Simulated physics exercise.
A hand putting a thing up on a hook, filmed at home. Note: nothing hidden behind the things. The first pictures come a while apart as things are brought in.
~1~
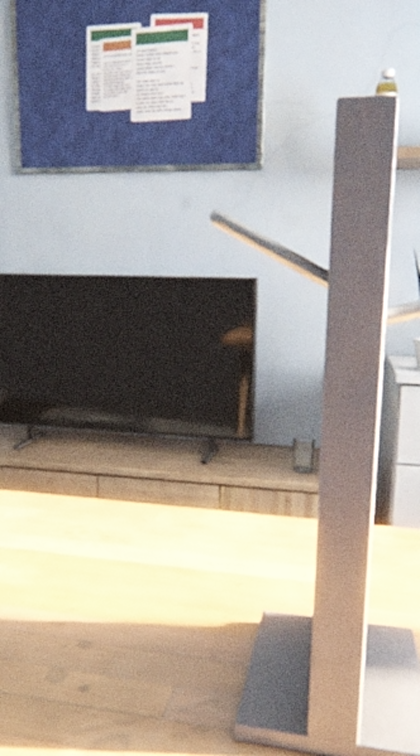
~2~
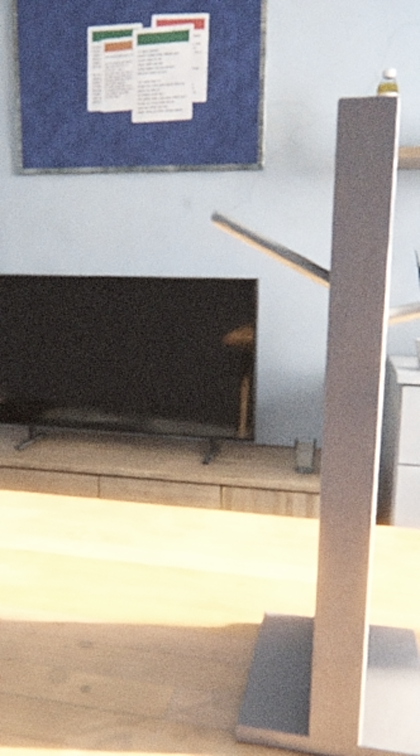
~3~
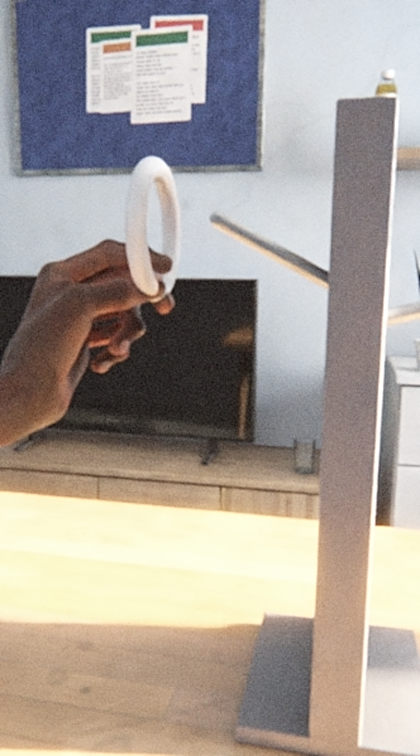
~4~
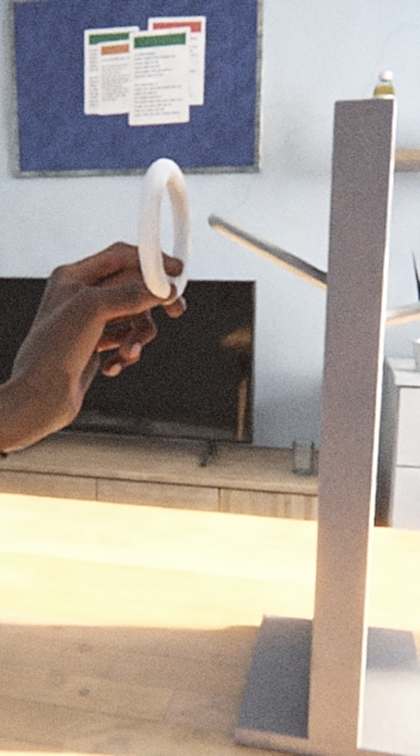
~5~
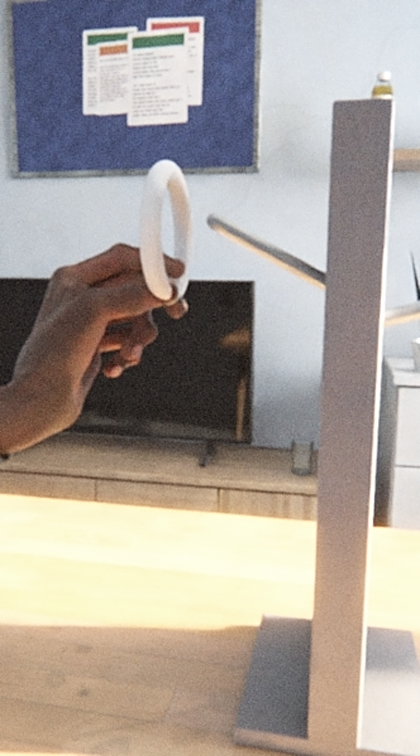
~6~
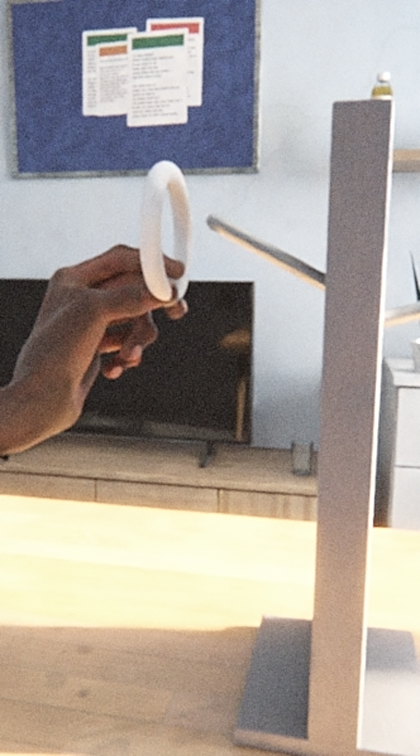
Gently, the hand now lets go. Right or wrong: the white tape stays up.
Wrong.
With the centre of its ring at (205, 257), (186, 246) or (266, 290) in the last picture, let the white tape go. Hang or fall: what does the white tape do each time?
Well, one by one it comes free, comes free, and holds fast.
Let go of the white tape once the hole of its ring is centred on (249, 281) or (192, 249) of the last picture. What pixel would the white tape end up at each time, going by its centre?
Rest position (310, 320) for the first setting, (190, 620) for the second.
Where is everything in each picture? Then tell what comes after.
In the first picture, peg stand (358, 428).
In the second picture, peg stand (360, 429).
In the third picture, still on the way; white tape (155, 231); peg stand (359, 429).
In the fourth picture, still on the way; white tape (167, 233); peg stand (358, 430).
In the fifth picture, still on the way; white tape (169, 235); peg stand (357, 430).
In the sixth picture, in place, still held; white tape (168, 236); peg stand (356, 431).
Then, 0.16 s on from there, white tape on its way down near (169, 329).
Then, 0.24 s on from there, white tape on its way down near (169, 483).
In the end, the white tape slips down, near (169, 616).
